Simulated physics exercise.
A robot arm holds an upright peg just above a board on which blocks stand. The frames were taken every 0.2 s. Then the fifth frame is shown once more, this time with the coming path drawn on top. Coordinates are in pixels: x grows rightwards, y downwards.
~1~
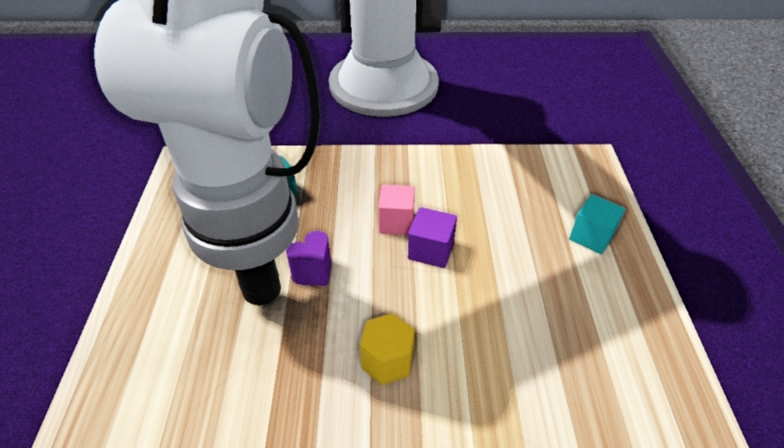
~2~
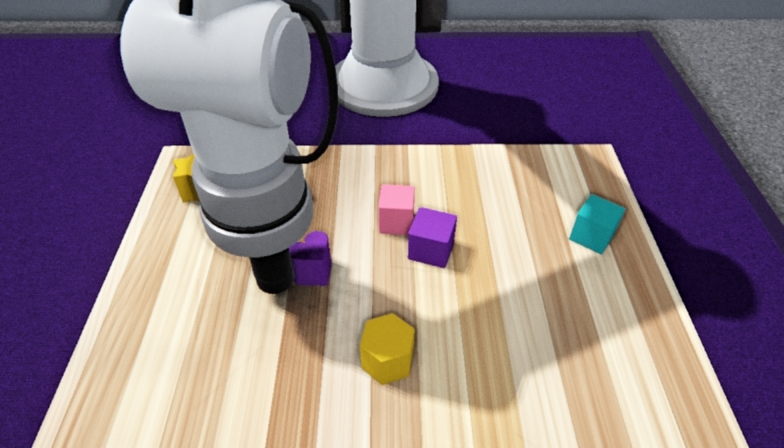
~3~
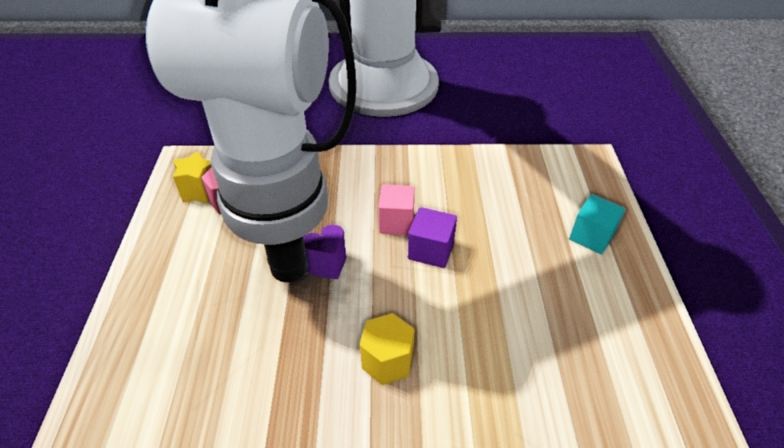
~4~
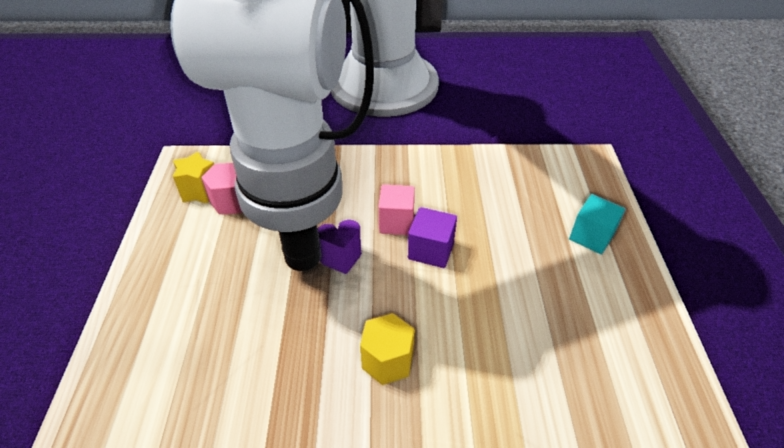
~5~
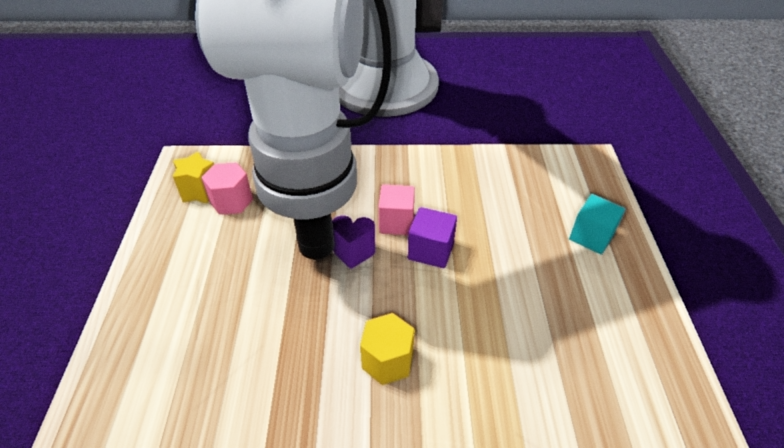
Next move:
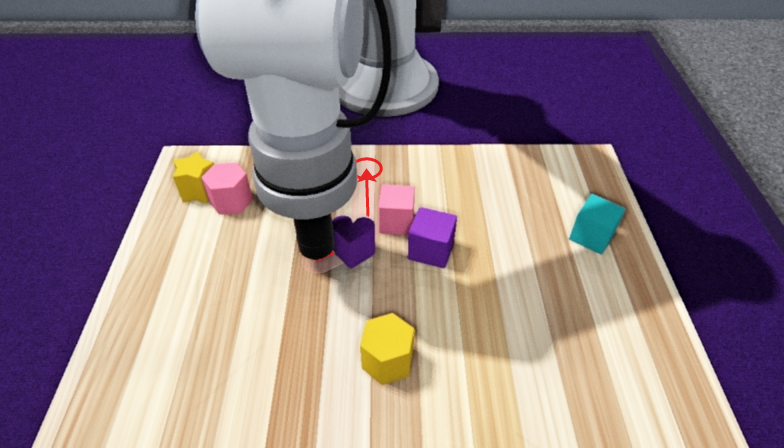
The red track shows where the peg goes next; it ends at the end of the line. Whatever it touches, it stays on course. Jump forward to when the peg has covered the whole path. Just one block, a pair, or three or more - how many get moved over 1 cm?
It displaces two.
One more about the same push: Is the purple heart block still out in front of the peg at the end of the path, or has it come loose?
It slips out to the side or back.
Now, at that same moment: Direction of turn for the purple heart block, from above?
If we look at it from overhead, the purple heart block pivots clockwise.
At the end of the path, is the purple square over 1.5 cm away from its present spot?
I believe not.
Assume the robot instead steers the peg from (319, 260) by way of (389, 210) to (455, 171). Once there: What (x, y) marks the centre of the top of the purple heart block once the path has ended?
For the centre of its top, I'd go with (384, 219).
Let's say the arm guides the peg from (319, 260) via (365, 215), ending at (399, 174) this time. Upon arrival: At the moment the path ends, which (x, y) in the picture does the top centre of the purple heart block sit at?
It should be at (377, 219) by then.
The line goes from (319, 260) via (360, 235) and (367, 200), ending at (366, 169).
What follows on the original path. One third of the way, peg (360, 222); purple heart block (391, 217), turned 55° clockwise; pink square (410, 191), turned 20° anticlockwise.
Two thirds of the way, peg (367, 187); purple heart block (392, 217), turned 60° clockwise; pink square (411, 191), turned 25° anticlockwise.
At the end, peg (366, 156); purple heart block (392, 217), turned 60° clockwise; pink square (411, 191), turned 25° anticlockwise; purple square unmoved.
